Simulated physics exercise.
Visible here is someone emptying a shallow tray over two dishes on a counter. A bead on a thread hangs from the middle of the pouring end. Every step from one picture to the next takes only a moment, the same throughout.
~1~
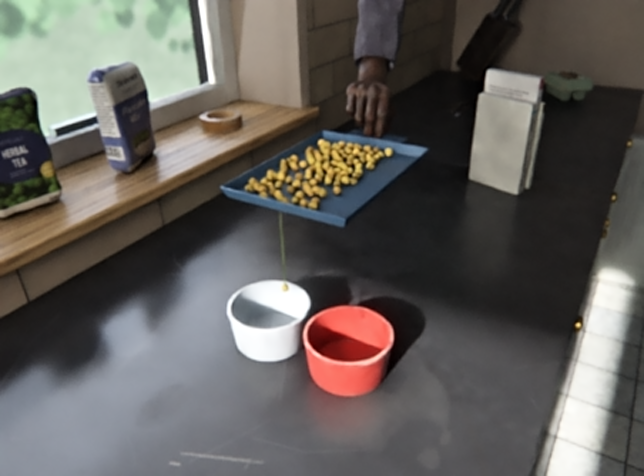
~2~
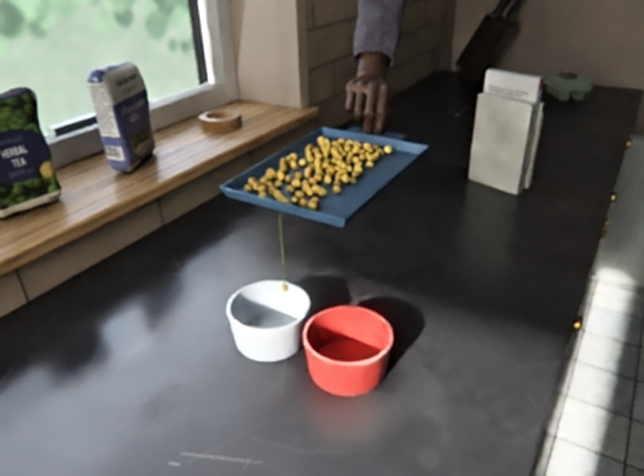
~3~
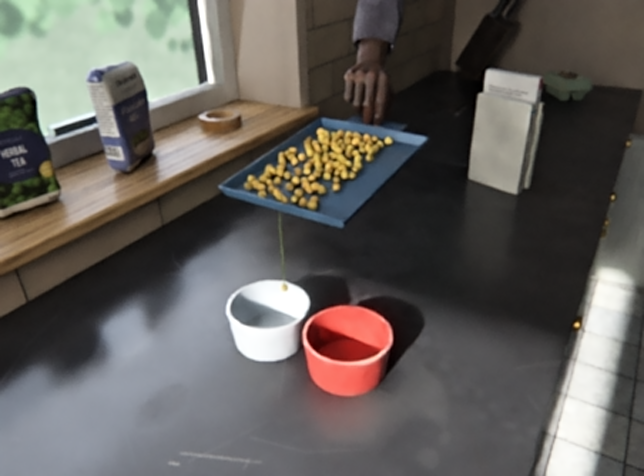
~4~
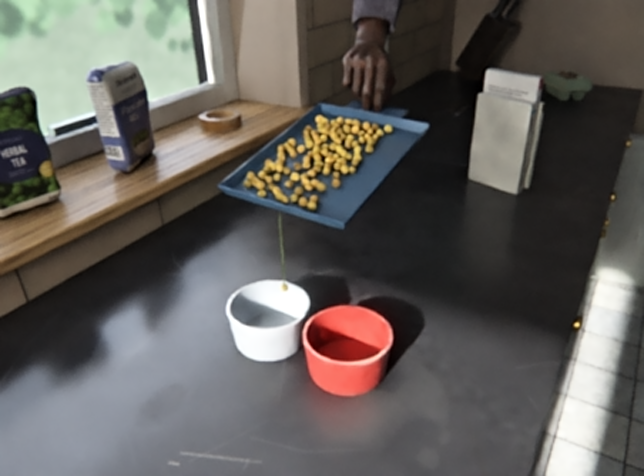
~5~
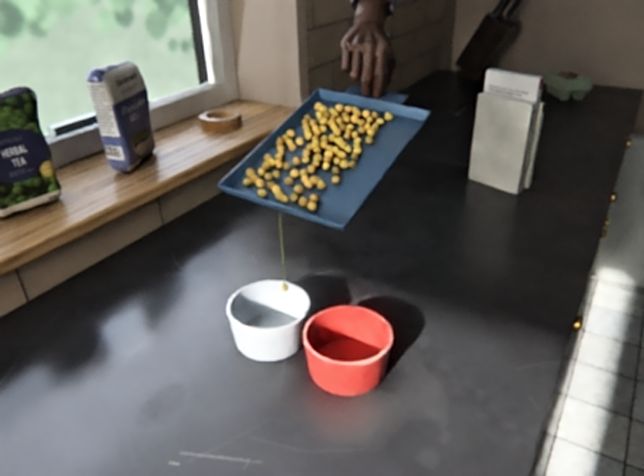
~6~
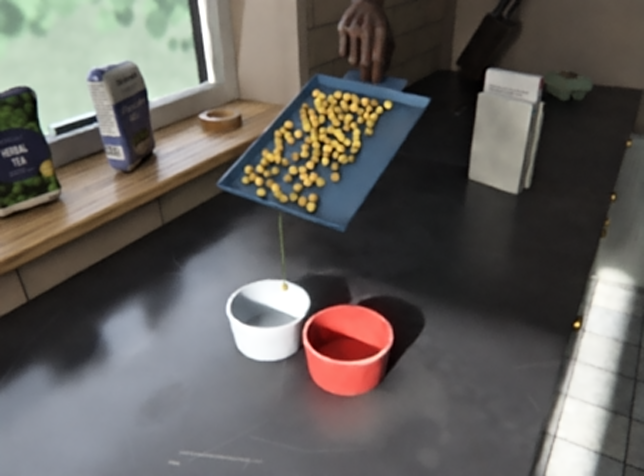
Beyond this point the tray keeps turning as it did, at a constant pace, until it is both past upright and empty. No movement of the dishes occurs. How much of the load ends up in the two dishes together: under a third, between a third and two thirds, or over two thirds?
Most likely the dishes are going to collect a large share, above two thirds of the load.
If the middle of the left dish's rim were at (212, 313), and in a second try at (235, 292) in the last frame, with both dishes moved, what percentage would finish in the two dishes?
Close to 50 in a hundred, then close to 70 in a hundred.
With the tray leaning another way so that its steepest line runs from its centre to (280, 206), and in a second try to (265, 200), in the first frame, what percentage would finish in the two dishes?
The share is 50 per cent in the first and 40 per cent in the second.
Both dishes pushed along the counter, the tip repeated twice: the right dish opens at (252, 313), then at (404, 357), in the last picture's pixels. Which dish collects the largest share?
The first arrangement gives the one at right, the second arrangement gives the one at left.
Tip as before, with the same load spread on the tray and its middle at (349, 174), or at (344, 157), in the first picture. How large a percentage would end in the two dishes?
It would be roughly 90 per cent for the first and roughly 60 per cent for the second.
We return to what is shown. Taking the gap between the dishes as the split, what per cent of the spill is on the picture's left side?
It comes to near 80 percent of the spill.
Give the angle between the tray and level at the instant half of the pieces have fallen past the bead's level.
At roughly 100°.
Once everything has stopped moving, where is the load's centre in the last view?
Resting centre, last picture - approx. (328, 356).
Shortly afterwards, tray tipped steeply; the bulk on the tray; only a few in the right dish; near a quarter in the air.
Next, tray tipped past a quarter turn; only a few on the tray; near half in the right dish; near a quarter in the left dish; a little outside both; near a quarter in the air.
Some moments later, tray tipped past a quarter turn; near half in the right dish; near a third in the left dish; near a quarter outside both.
In the end, tray tipped past a quarter turn; near half in the right dish; near a third in the left dish; near a quarter outside both.
